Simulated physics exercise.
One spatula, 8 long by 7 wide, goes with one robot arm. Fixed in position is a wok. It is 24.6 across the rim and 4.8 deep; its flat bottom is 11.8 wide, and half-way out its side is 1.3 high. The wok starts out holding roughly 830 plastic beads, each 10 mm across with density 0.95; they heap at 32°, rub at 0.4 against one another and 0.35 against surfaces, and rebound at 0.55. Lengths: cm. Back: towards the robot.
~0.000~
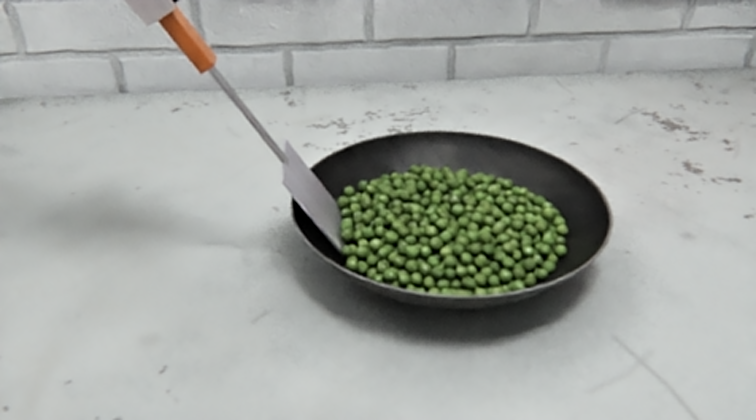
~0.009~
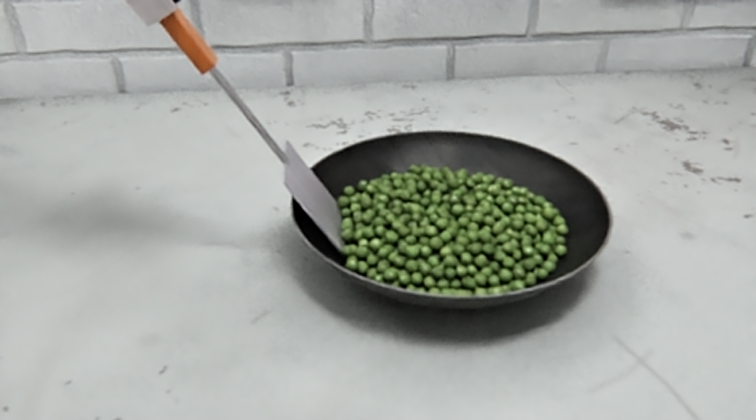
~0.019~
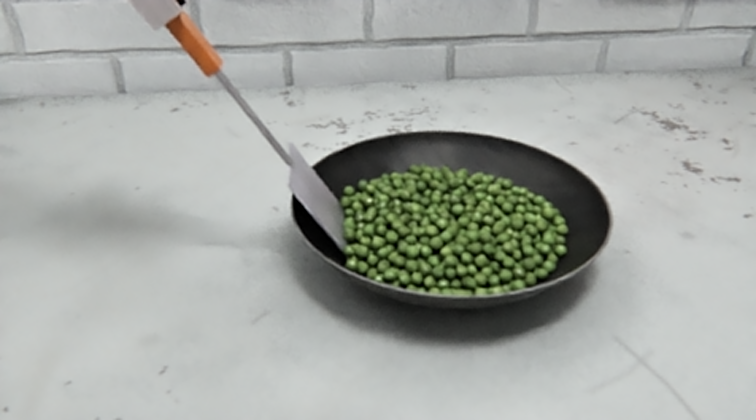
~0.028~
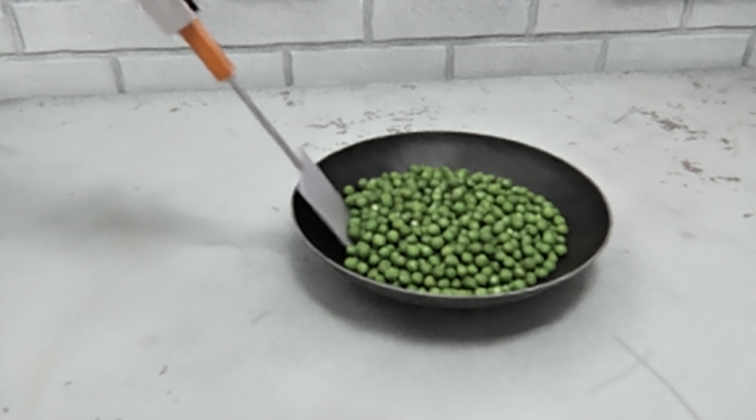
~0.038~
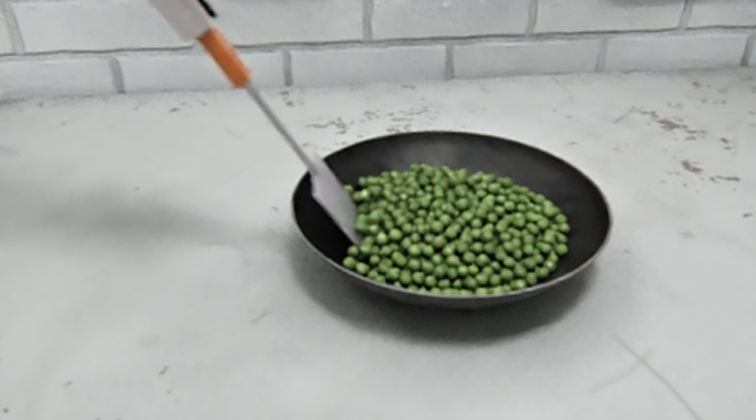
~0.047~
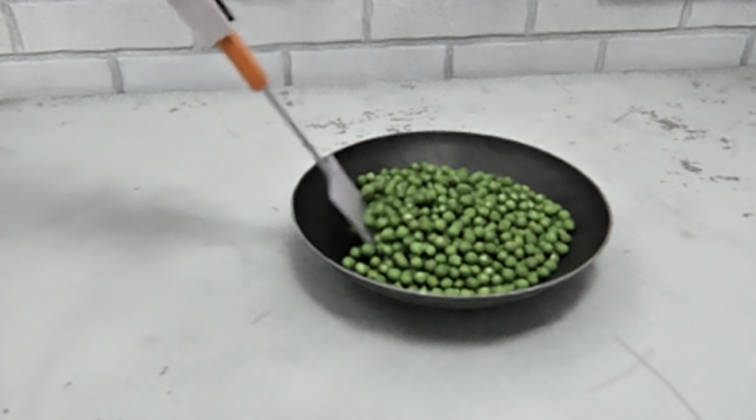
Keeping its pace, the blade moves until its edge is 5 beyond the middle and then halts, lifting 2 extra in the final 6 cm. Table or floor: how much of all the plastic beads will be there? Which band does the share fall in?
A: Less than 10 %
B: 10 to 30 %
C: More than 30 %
(B) 10 to 30 %.
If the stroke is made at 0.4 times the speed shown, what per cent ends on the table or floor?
Roughly 0 per cent.
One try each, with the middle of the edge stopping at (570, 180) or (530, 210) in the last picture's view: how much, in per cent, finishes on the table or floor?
About 45 and 30 per cent.
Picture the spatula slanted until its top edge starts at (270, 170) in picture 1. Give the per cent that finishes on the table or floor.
15 percent or thereabouts.
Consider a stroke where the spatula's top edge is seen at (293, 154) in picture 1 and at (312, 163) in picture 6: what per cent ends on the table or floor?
Roughly 0 percent ends up there.
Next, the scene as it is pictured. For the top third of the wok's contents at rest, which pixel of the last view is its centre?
Somewhere near (530, 203) in the last picture.
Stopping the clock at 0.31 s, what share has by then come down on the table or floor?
Around 20 percent.
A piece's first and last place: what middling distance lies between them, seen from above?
Somewhere around 4 centimetres, I'd say.
After 0.07 s, sloping 59°, highest piece 6 above the table; 826 in the wok.
After 0.10 s, sloping 59°, highest piece 8 above the table; 826 in the wok.
After 0.31 s, sloping 59°, highest piece 7 above the table; 656 in the wok, 149 on the table or floor, 21 on the blade or in flight.
After 1.36 s, sloping 59°, highest piece 5 above the table; 653 in the wok, 173 on the table or floor.
At rest, 653 in the wok, 173 on the table or floor. That is 21 % on the table or floor.
